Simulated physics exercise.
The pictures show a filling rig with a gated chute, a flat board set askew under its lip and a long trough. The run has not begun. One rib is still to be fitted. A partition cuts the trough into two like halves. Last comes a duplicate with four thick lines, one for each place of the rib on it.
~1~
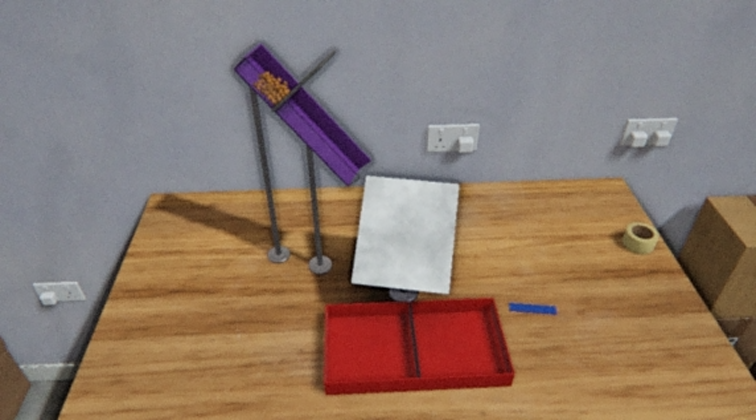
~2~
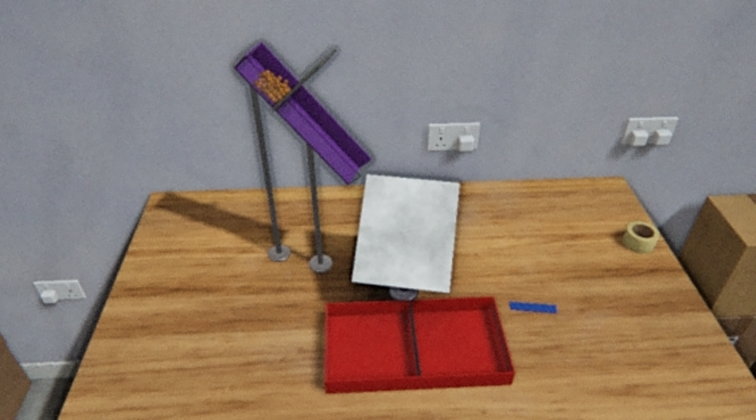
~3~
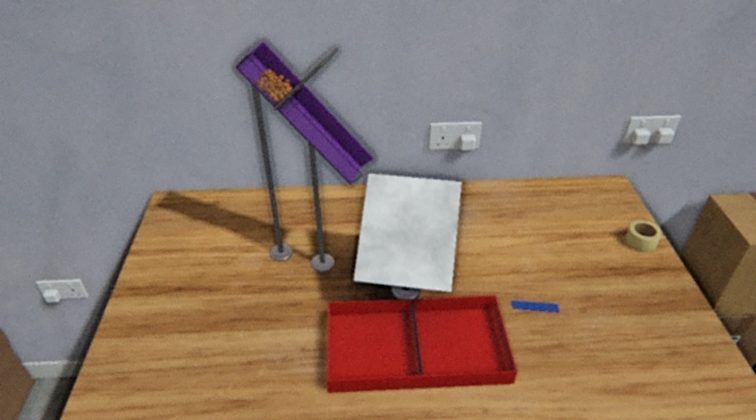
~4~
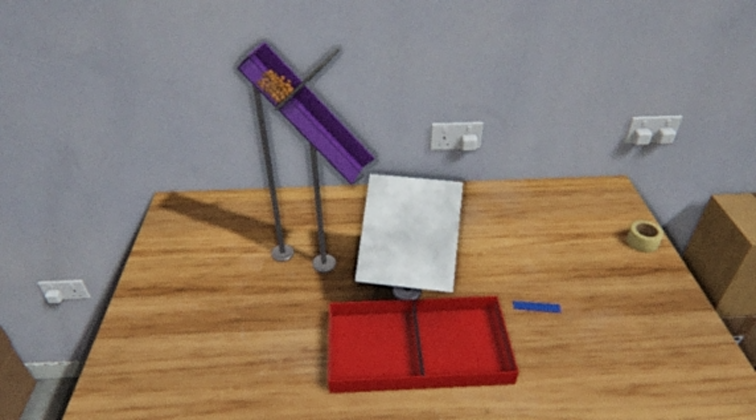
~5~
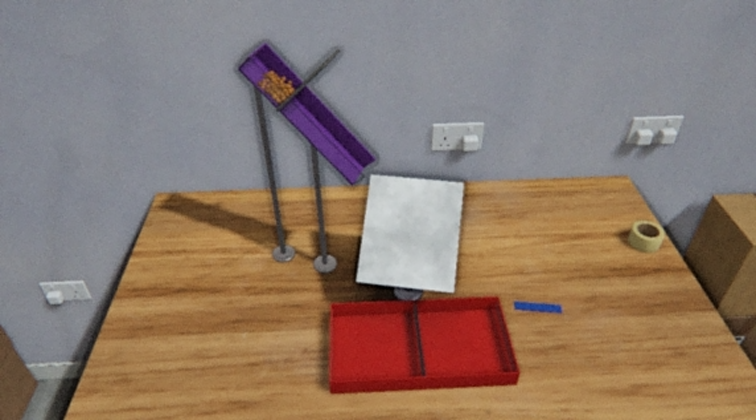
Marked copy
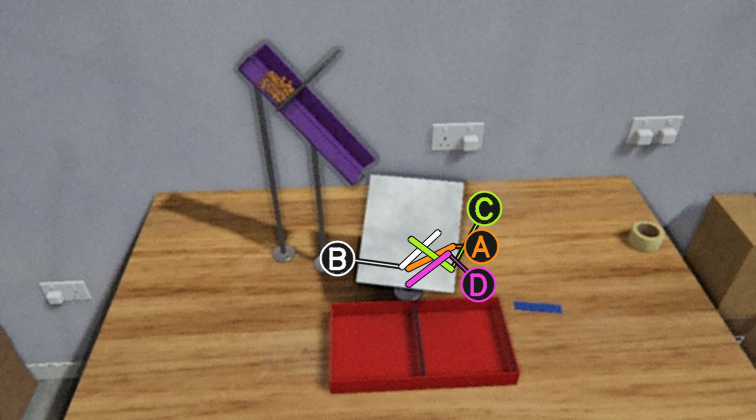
At the start, a purple chute slopes down to the right on two thin stands, with roasted chickpeas behind its gate, above a tilted pale board and a red trough split by a partition. The chickpeas stay bunched behind the gate, and nothing moves apart from a very slight drift of the view.
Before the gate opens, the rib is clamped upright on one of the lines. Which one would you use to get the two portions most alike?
The best line is C.
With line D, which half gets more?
More lands on the left.
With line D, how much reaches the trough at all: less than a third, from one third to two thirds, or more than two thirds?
Line D gives more than two thirds.
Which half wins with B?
The left half.
On the marked copy, line A from (453, 246) to (408, 268); line B from (437, 232) to (401, 266); line C from (411, 239) to (451, 269); line D from (448, 253) to (408, 284).
If A is chosen, of what is caught, all but a few in the left half, only a few in the right.
If B is chosen, of what is caught, all but a few in the left half, only a few in the right.
If C is chosen, of what is caught, close to half in the left half, close to half in the right.
If D is chosen, of what is caught, all but a few in the left half, only a few in the right.
